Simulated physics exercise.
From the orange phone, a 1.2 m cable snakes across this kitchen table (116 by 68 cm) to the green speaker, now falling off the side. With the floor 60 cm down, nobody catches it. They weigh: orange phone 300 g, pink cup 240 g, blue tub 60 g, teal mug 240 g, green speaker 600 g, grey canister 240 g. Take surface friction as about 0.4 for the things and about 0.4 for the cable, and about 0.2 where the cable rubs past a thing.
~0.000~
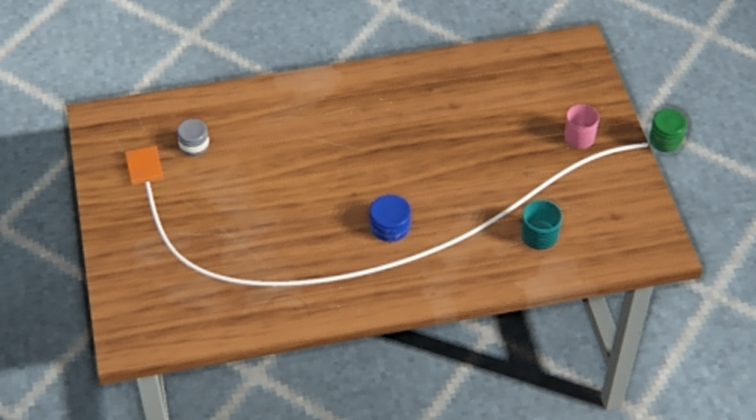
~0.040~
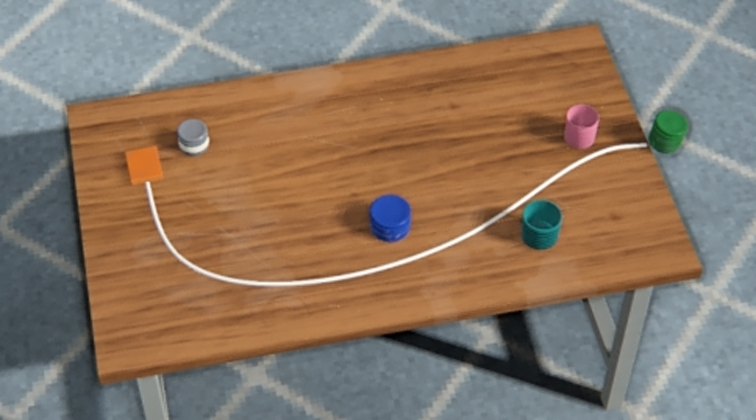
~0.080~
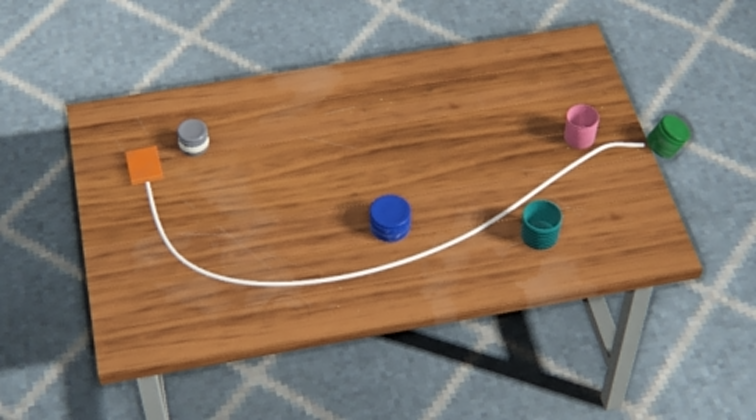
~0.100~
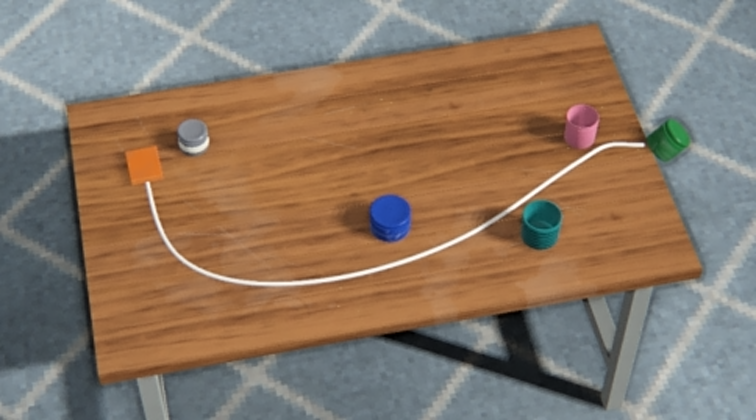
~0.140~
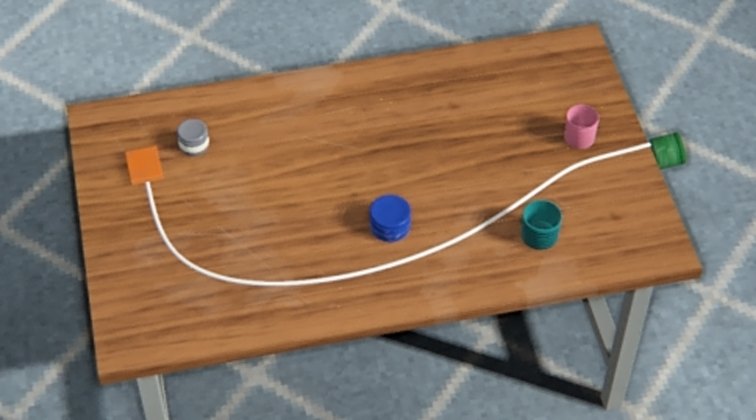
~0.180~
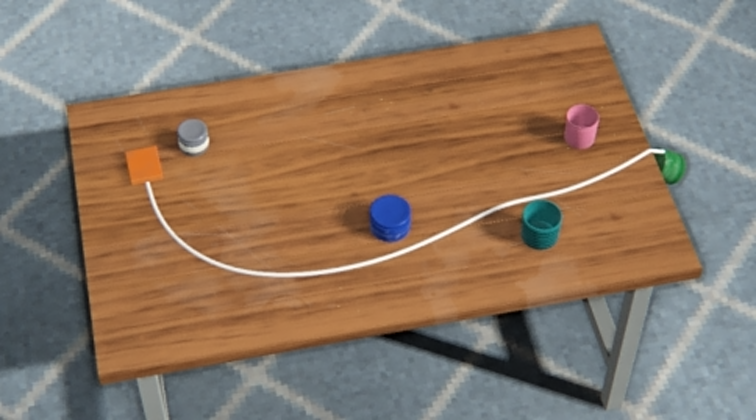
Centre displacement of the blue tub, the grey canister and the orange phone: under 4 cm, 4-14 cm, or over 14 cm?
One by one: The blue tub is left well off its spot; the grey canister is left roughly in place; the orange phone is left well off its spot.
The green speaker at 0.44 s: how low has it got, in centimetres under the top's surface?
Depth: About 45 cm.
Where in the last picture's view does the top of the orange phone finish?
Around pixel (368, 170).
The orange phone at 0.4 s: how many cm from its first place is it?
Roughly 14 cm.
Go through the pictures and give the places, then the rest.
The first picture shows blue tub (390, 210); grey canister (192, 129); orange phone (143, 163); cable runs through (597, 156) (500, 215) (388, 266) (264, 284) (161, 232).
The second picture shows green speaker (670, 122); cable runs through (388, 266) (161, 232).
The third picture shows green speaker (668, 137); cable runs through (388, 266) (161, 232).
The fourth picture shows green speaker (668, 141); cable runs through (388, 266) (161, 232).
The fifth picture shows green speaker (667, 151); cable runs through (599, 158) (388, 266) (161, 232).
The sixth picture shows blue tub (390, 210); grey canister (192, 130); orange phone (143, 163); cable runs through (626, 165) (513, 203) (400, 252) (279, 275) (168, 229).
At 0.4 s, the cable's tail end at (230, 163); blue tub 36 cm off its start, orange phone 14 cm off its start, green speaker over the edge.
At 0.7 s, the cable's tail end at (357, 183); blue tub over the edge, orange phone 40 cm off its start, green speaker over the edge.
At 0.9 s, the cable's tail end at (384, 185); blue tub over the edge, orange phone 45 cm off its start at (368, 170), green speaker over the edge.
At 1.2 s, the cable's tail end at (384, 185); blue tub over the edge, orange phone 45 cm off its start, green speaker over the edge.
At 2.4 s, the cable's tail end at (384, 185); blue tub over the edge, orange phone 45 cm off its start at (368, 170), grey canister 0 cm off its start at (192, 129), green speaker over the edge.
